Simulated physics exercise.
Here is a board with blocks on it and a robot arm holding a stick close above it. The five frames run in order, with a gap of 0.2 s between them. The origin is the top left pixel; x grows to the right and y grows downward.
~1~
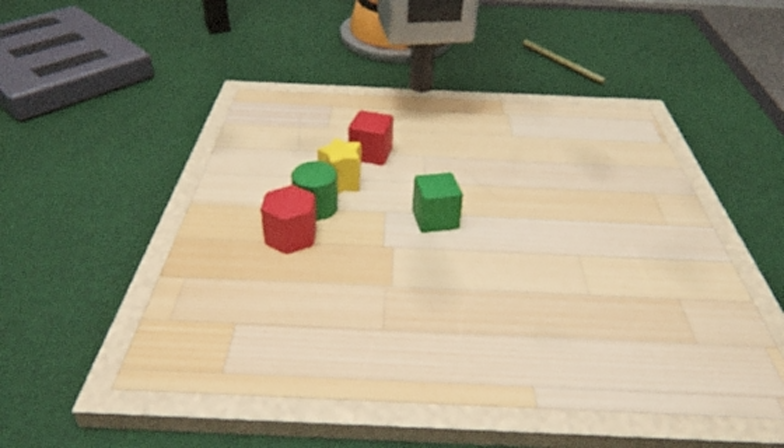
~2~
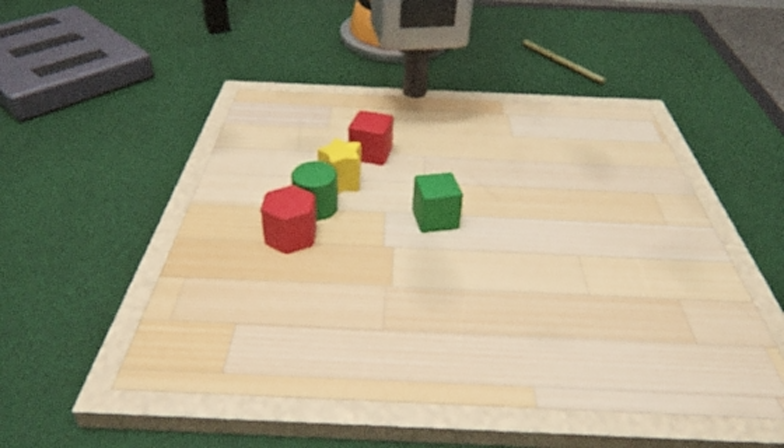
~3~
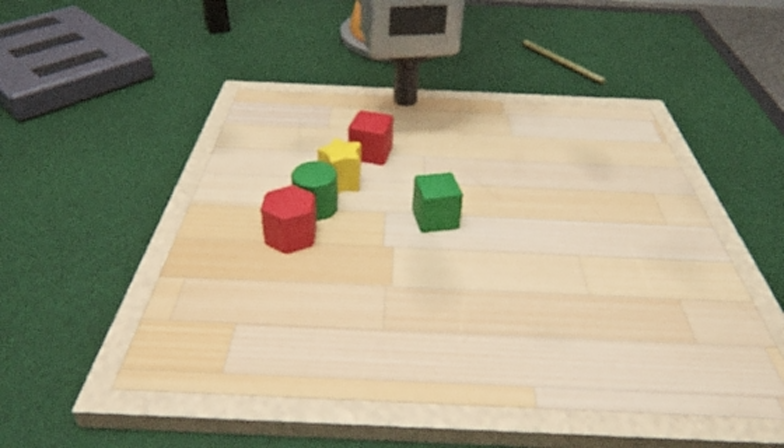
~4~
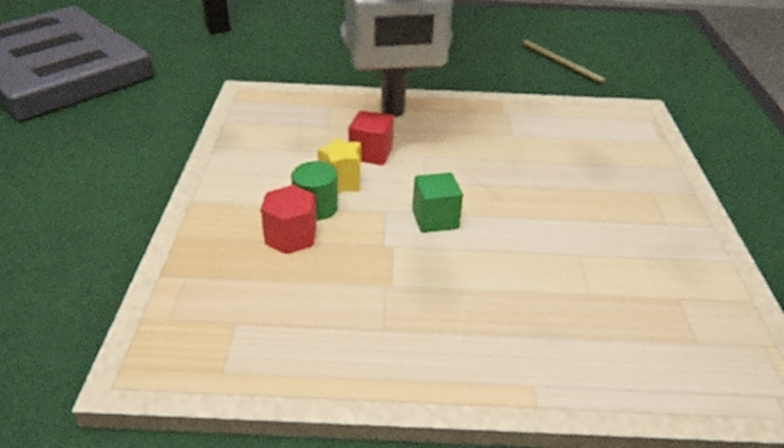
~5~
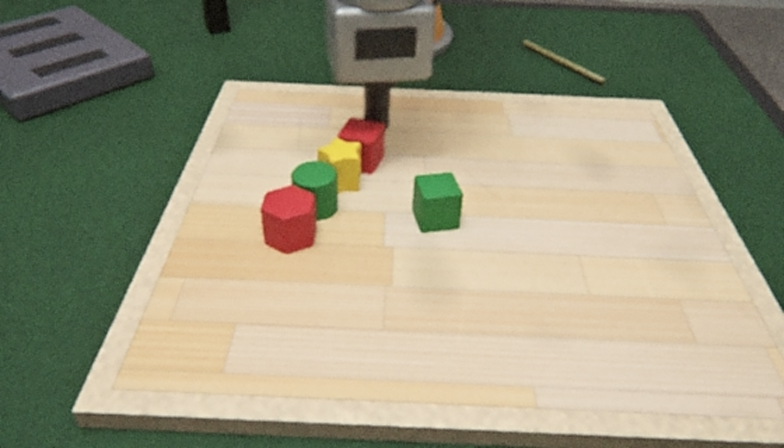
On a wooden board, a robot arm's stick moving down and left, then nudging the red cube slightly toward the yellow star.
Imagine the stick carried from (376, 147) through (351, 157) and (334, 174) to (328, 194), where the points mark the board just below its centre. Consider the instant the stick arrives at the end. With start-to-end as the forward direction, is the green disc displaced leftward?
In short: Yes.
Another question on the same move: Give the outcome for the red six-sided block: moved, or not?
Moved away.
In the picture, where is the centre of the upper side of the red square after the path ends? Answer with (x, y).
That would be at about pixel (324, 181).
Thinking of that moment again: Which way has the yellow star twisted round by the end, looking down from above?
From above, it looks like the yellow star goes counterclockwise.
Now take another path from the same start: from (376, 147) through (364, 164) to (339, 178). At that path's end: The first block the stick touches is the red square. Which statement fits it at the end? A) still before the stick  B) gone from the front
That would be A.
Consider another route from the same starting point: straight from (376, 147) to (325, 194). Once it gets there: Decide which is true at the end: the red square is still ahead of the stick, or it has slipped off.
Final position: Ahead.
What follows on the original path. One third of the way, stick (350, 137); red six-sided block (279, 207); green disc (309, 183); yellow star (337, 164), turned 20° anticlockwise; red square (341, 142), turned 20° anticlockwise.
Two thirds of the way, stick (333, 153); red six-sided block (261, 228), turned 20° clockwise; green disc (301, 205); yellow star (329, 184), turned 30° anticlockwise; red square (326, 160), turned 30° anticlockwise.
At the end, stick (328, 172); red six-sided block (250, 237), turned 35° clockwise; green disc (302, 227); yellow star (342, 205), turned 40° anticlockwise; red square (324, 181), turned 40° anticlockwise.
